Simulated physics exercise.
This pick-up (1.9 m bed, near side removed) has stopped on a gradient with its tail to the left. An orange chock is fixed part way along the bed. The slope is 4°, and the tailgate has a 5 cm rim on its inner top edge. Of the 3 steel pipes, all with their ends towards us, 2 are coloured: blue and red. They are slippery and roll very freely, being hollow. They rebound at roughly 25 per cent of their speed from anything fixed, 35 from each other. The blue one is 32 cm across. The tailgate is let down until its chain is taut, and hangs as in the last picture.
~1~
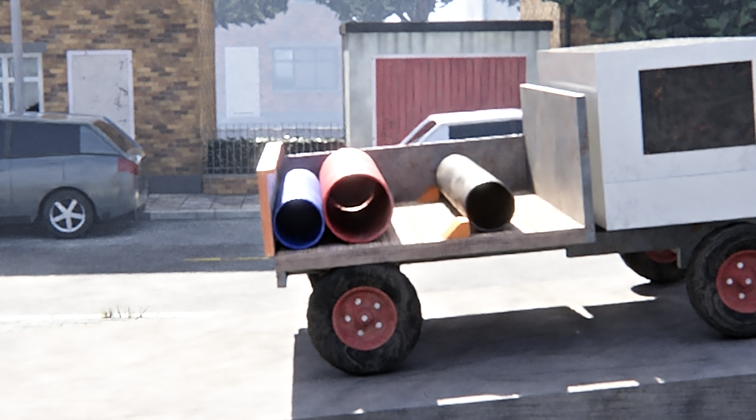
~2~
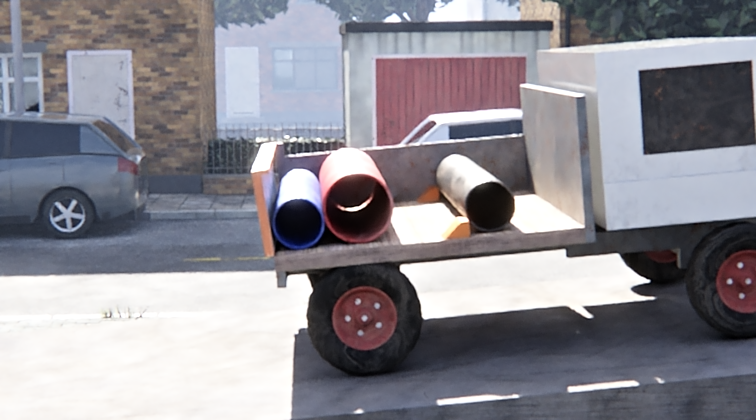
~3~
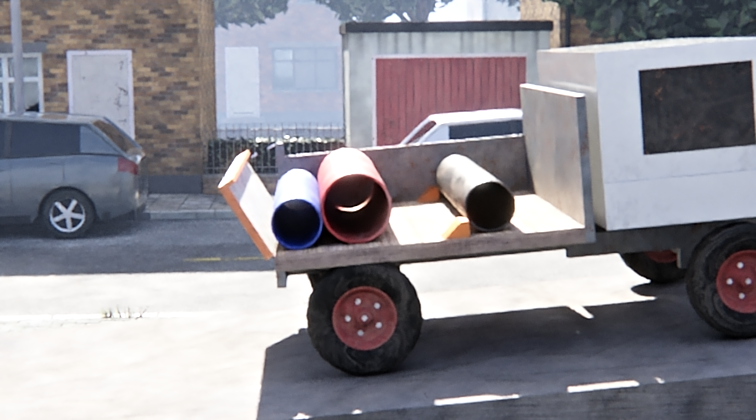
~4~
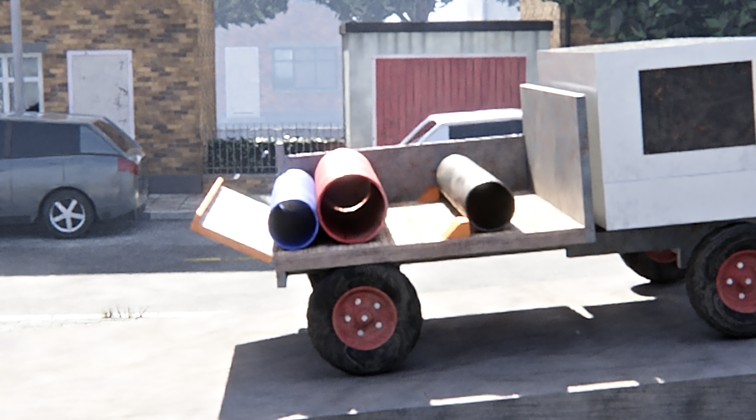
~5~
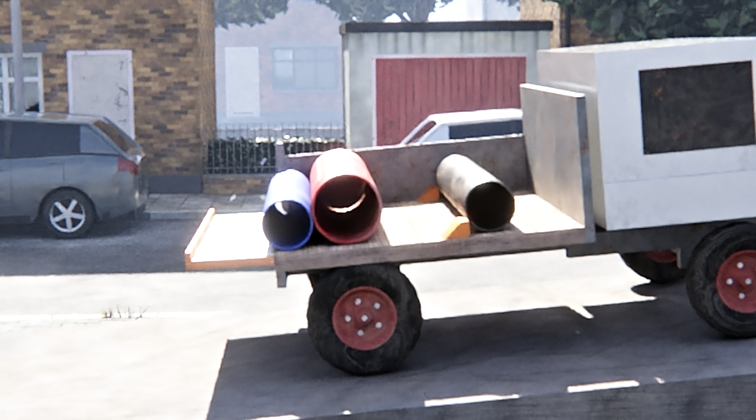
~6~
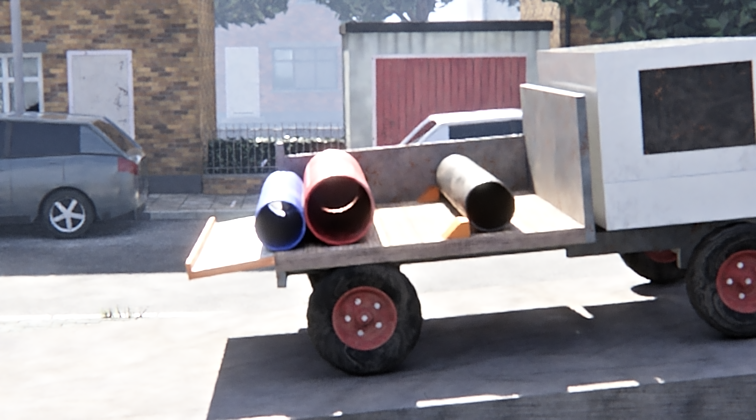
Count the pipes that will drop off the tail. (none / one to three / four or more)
That makes one to three of the 3.
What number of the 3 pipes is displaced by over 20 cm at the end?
In all, 2.
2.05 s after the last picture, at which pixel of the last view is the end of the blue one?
At about (82, 374).
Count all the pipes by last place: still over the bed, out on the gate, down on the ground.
1, 0 and 2.
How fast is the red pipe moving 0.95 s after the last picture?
About 0.6 m/s.
Then, 0.9 s past the sixth picture, blue is on the gate, 45 cm past the hinge, rolling left; red is on the bed, 5 cm short of the hinge, rolling left; 0 out so far.
Then, 2.1 s past the sixth picture, blue is off the vehicle; red is dropping off the gate; 2 out so far.
Finally (4.1 s after the last picture), blue is off the vehicle; red is off the vehicle; 2 out so far.
